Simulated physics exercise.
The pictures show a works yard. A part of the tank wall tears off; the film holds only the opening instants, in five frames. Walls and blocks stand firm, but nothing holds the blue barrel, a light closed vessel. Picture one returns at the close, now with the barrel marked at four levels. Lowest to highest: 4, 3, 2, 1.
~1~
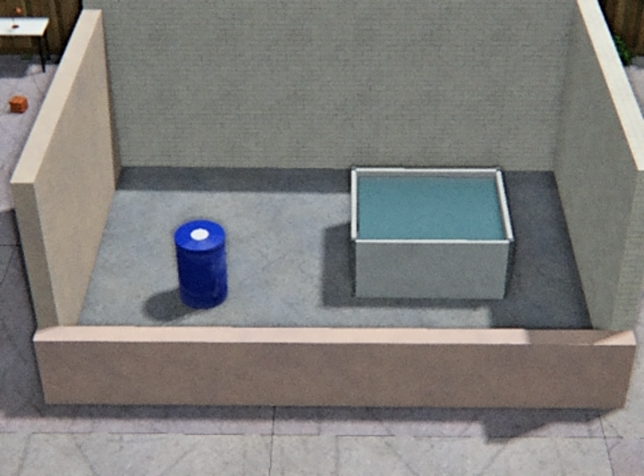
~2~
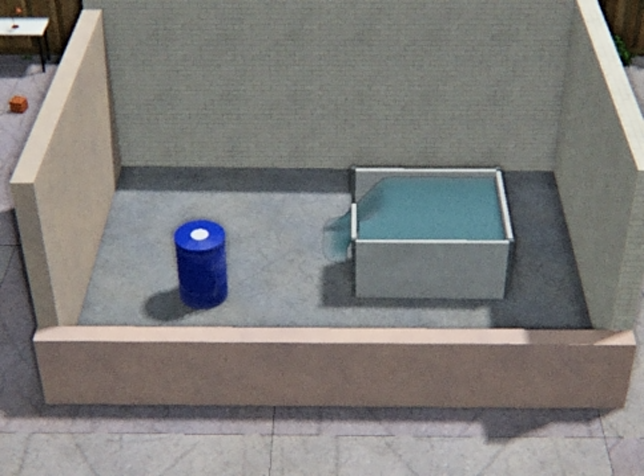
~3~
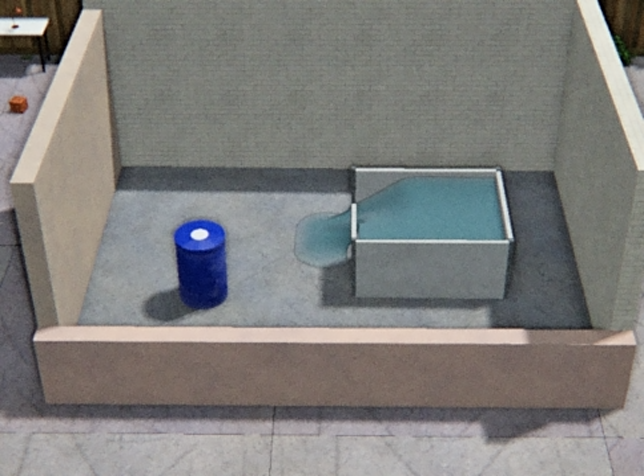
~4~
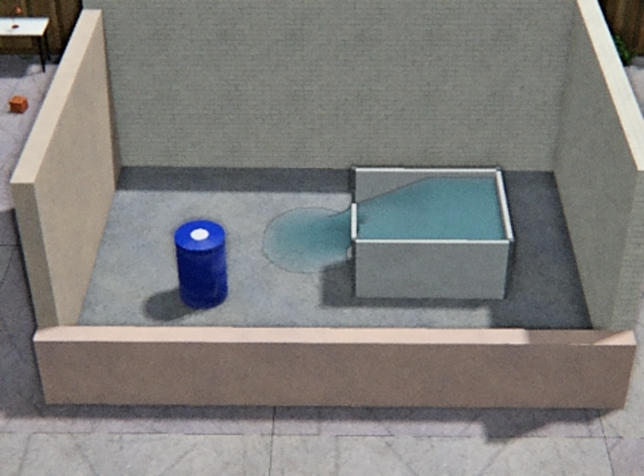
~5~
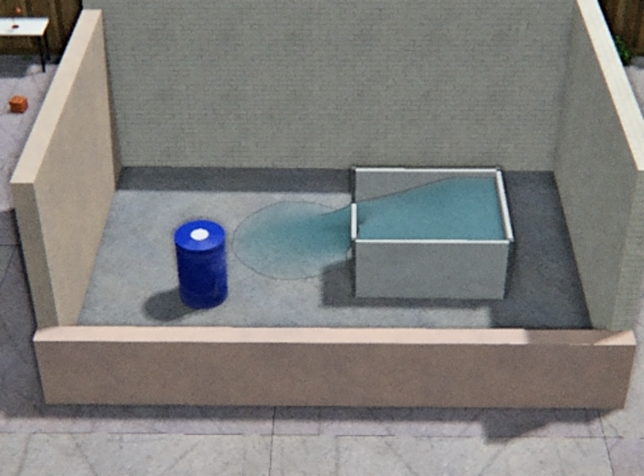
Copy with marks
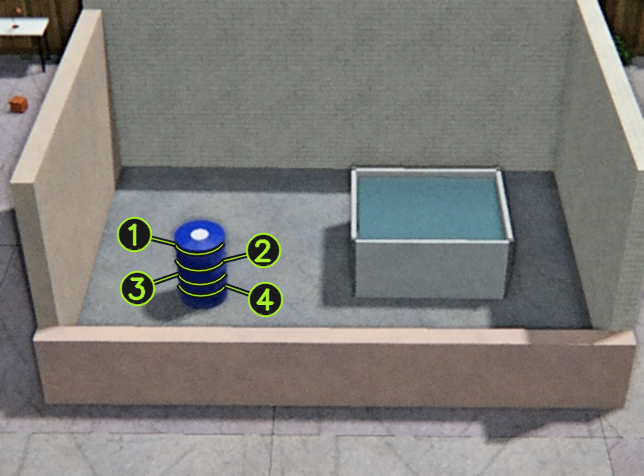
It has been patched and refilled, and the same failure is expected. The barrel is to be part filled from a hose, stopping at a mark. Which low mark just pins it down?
Choose 4.
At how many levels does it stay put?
All four.
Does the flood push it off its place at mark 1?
No, not at all.
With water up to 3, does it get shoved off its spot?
No, that is safe.
On the marked copy, 1 at (197, 254); 2 at (198, 270); 3 at (199, 284); 4 at (200, 295); from the bottom up 4, 3, 2, 1.
With 1, it does not move.
With 2, it does not move.
With 3, it does not move.
With 4, it does not move.
